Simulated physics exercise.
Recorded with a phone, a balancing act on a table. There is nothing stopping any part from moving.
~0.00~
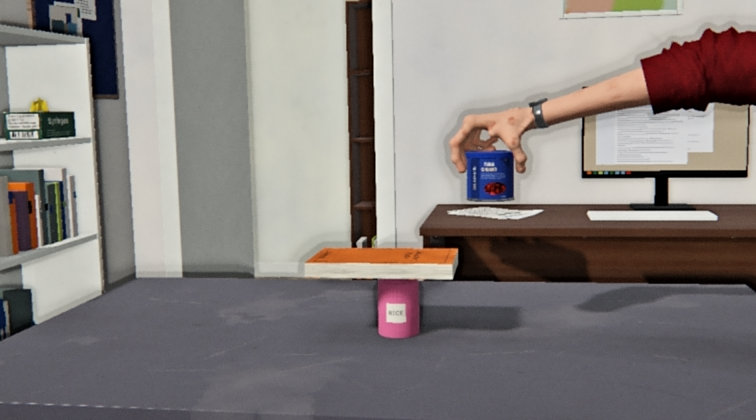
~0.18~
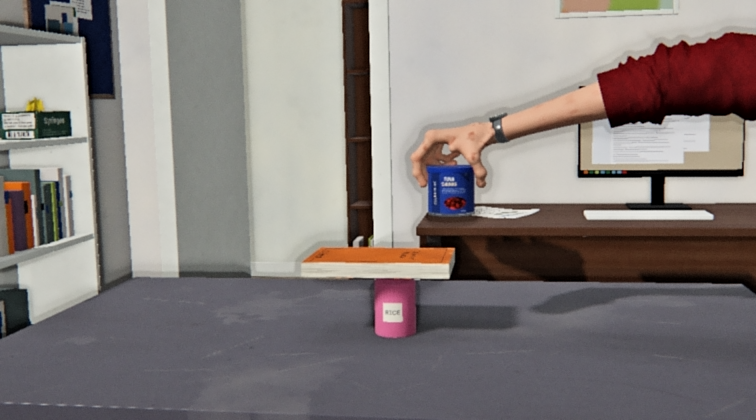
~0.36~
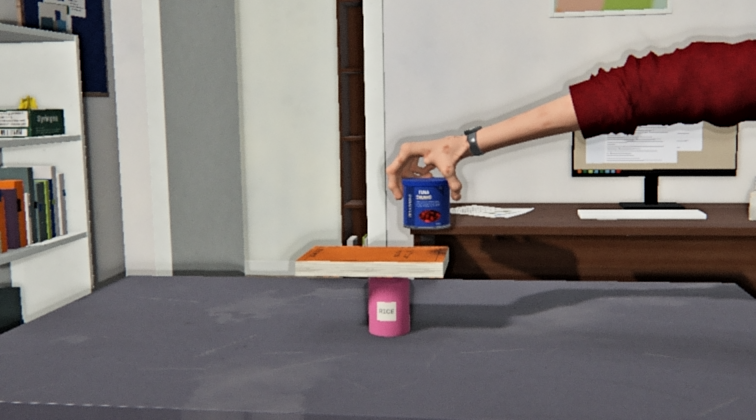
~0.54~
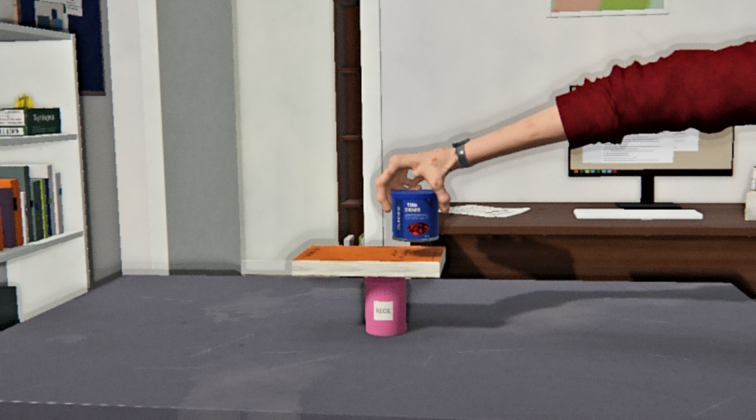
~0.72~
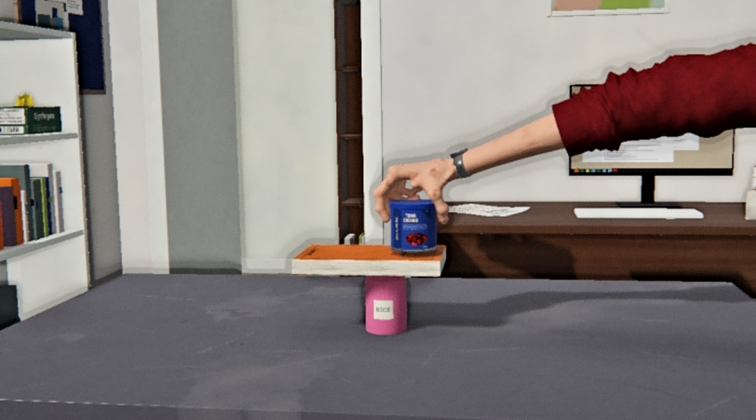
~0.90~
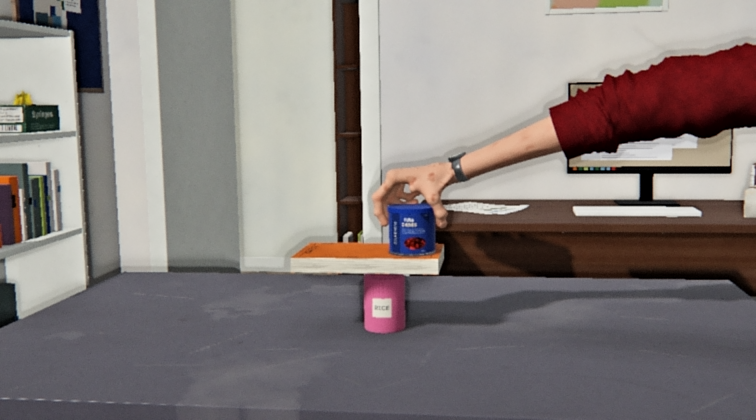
A hand in a red sleeve carried a blue tin leftward and lowered it onto the right part of an orange-topped book balanced on a pink jar, keeping its fingers around the tin.
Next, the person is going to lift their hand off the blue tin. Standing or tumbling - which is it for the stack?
Sure enough, it lasts just fine.
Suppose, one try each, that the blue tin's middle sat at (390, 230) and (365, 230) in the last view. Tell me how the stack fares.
Stands firm, then stands firm.
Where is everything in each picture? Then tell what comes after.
In the first picture, on its way; blue tin (490, 176); pink jar (399, 302).
In the second picture, on its way; blue tin (451, 190); pink jar (395, 301).
In the third picture, on its way; blue tin (427, 203); pink jar (389, 300).
In the fourth picture, on its way; blue tin (415, 215); pink jar (386, 299).
In the fifth picture, on its way; blue tin (413, 225); pink jar (386, 298).
In the sixth picture, in place under the hand; blue tin (412, 230); pink jar (384, 297).
After 1.30 s, nothing has stirred.
After 1.90 s, blue tin resting near (413, 230).
At rest (3.5 s), all 3 in place. Seen from the same camera at the end, blue tin near (413, 230). The stack keeps its balance.
